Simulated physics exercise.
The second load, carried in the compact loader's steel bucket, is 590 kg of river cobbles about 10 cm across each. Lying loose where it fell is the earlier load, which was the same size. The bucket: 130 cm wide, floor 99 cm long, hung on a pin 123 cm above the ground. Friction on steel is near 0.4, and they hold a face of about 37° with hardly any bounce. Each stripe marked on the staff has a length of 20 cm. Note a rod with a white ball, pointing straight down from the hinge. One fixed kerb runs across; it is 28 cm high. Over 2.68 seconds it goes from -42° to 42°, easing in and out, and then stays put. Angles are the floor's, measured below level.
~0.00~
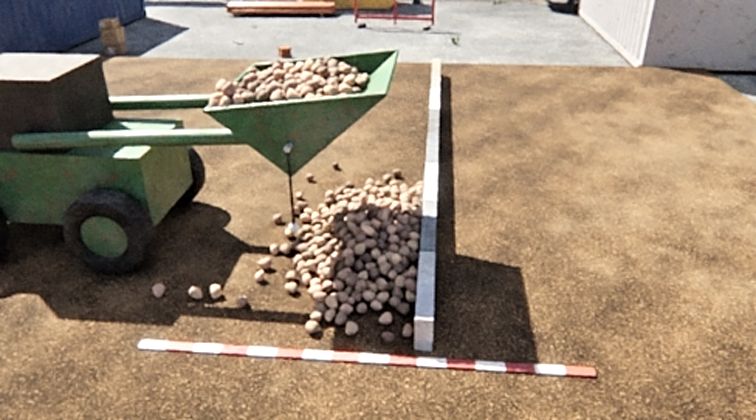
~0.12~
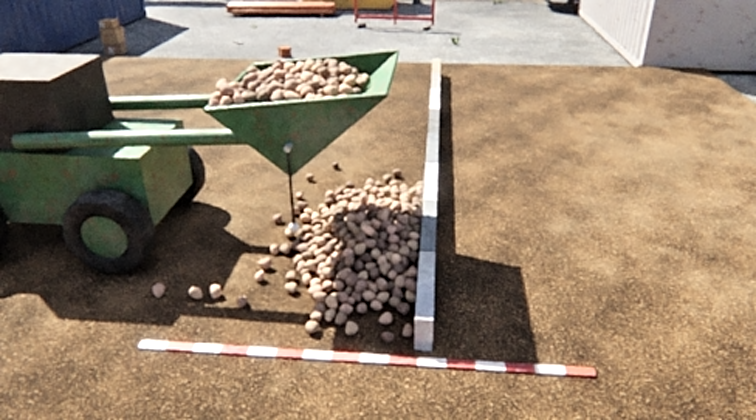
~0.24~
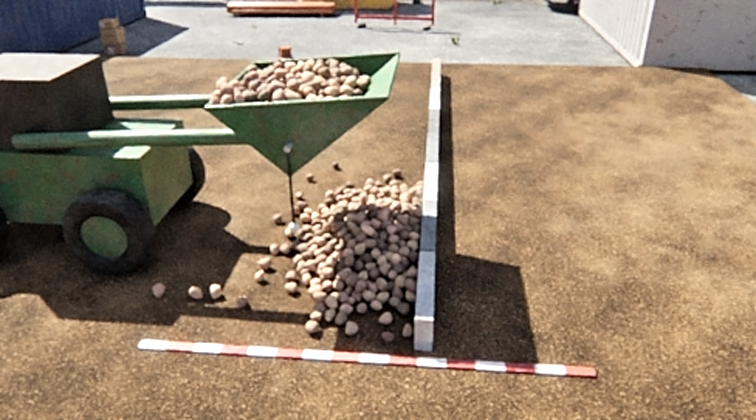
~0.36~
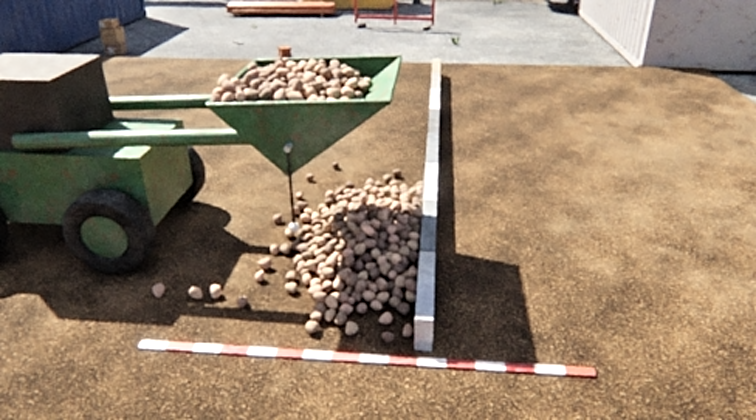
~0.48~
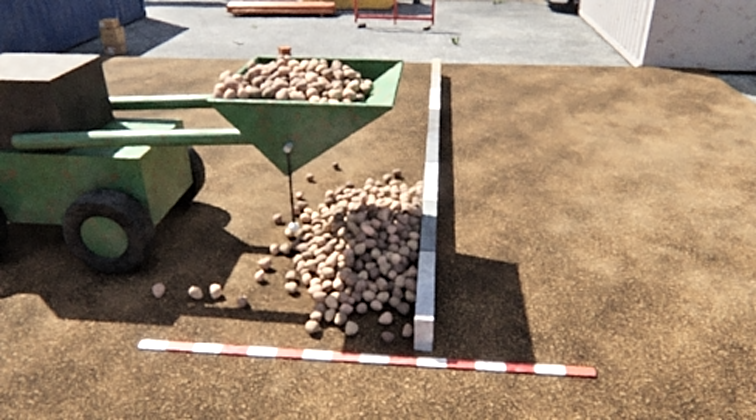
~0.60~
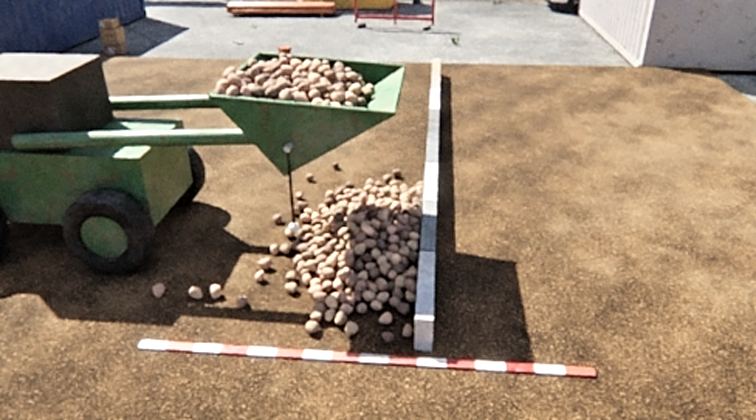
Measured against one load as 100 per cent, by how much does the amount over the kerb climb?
The amount climbs by some 25 per cent of a load.
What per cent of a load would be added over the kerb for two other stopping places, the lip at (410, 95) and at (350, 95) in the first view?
Some 45 percent first and 5 percent second.
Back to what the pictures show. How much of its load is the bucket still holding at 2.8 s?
Some 5 percent, roughly.
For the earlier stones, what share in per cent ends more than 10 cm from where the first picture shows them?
Some 0 percent, give or take.
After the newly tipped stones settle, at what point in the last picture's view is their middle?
Around (405, 222) in the last picture.
After 2.0 s the floor is at 29°; in per cent of one load, 85 in the bucket, 115 on this side of the kerb; the foremost stones are at (422, 200).
After 2.8 s the floor is at 42°; in per cent of one load, 7 in the bucket, 173 on this side of the kerb, 19 over the kerb; the foremost stones are at (516, 226).
After 3.1 s the floor is at 42°; in per cent of one load, 2 in the bucket, 174 on this side of the kerb, 24 over the kerb; the foremost stones are at (543, 232).
After 5.9 s the floor is at 42°; in per cent of one load, 0 in the bucket, 174 on this side of the kerb, 25 over the kerb; the foremost stones are at (554, 233). Net gain over the kerb, 25.
